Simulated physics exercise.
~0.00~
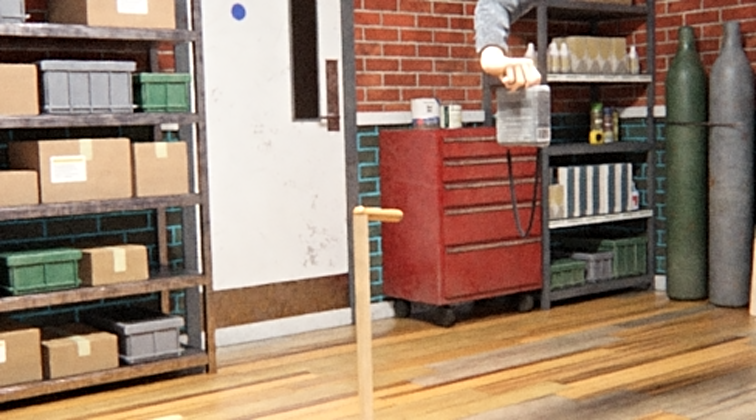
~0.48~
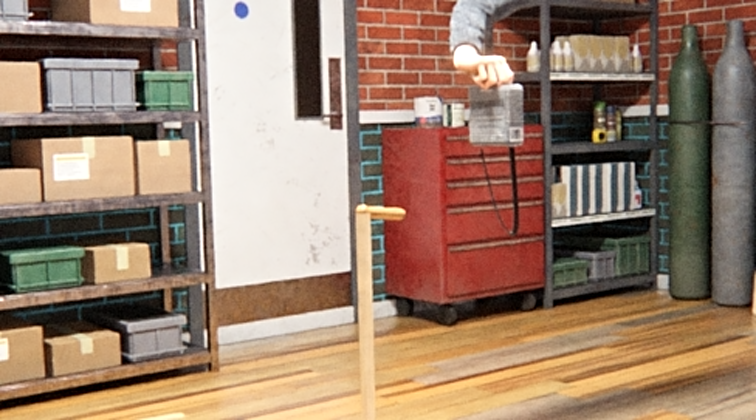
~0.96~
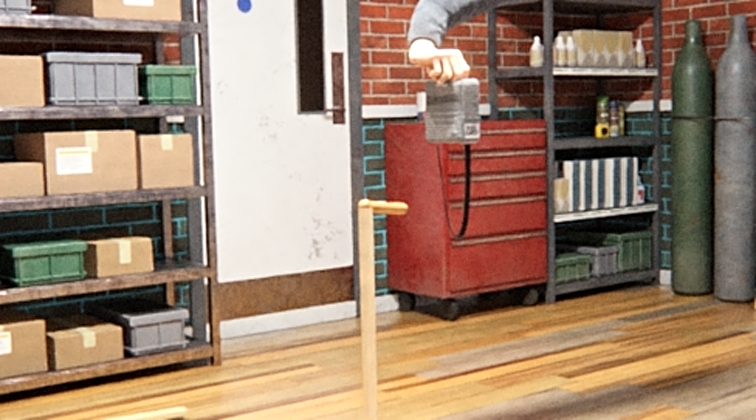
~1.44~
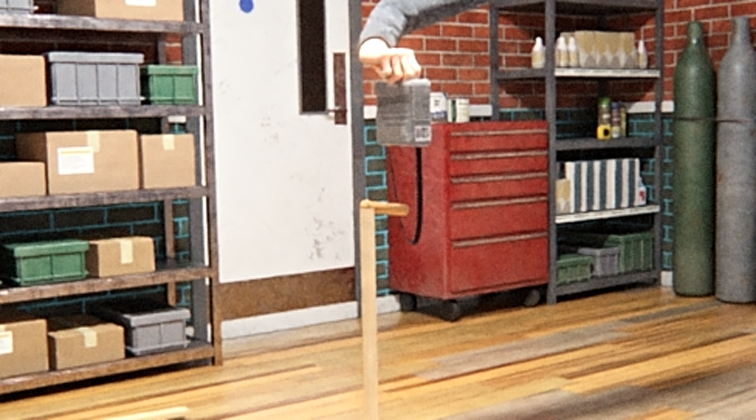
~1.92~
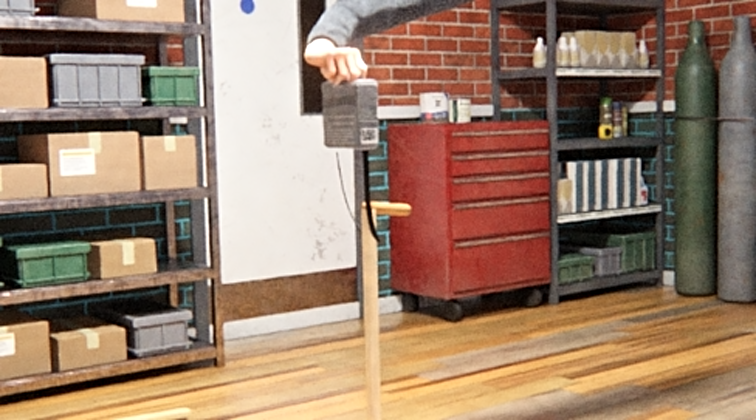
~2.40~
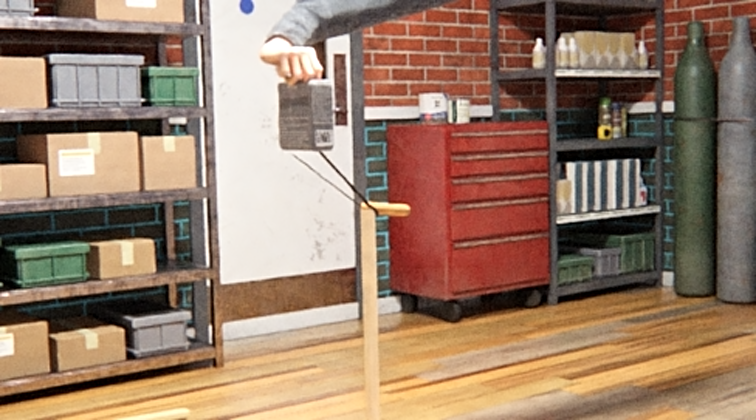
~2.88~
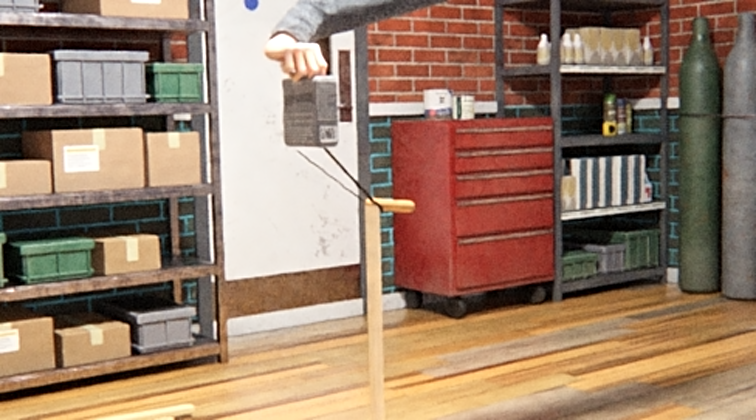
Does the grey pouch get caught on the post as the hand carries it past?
Yes, its hanging loop catches on the hook and pulls tight, so the pouch is held back just to the left of the post.
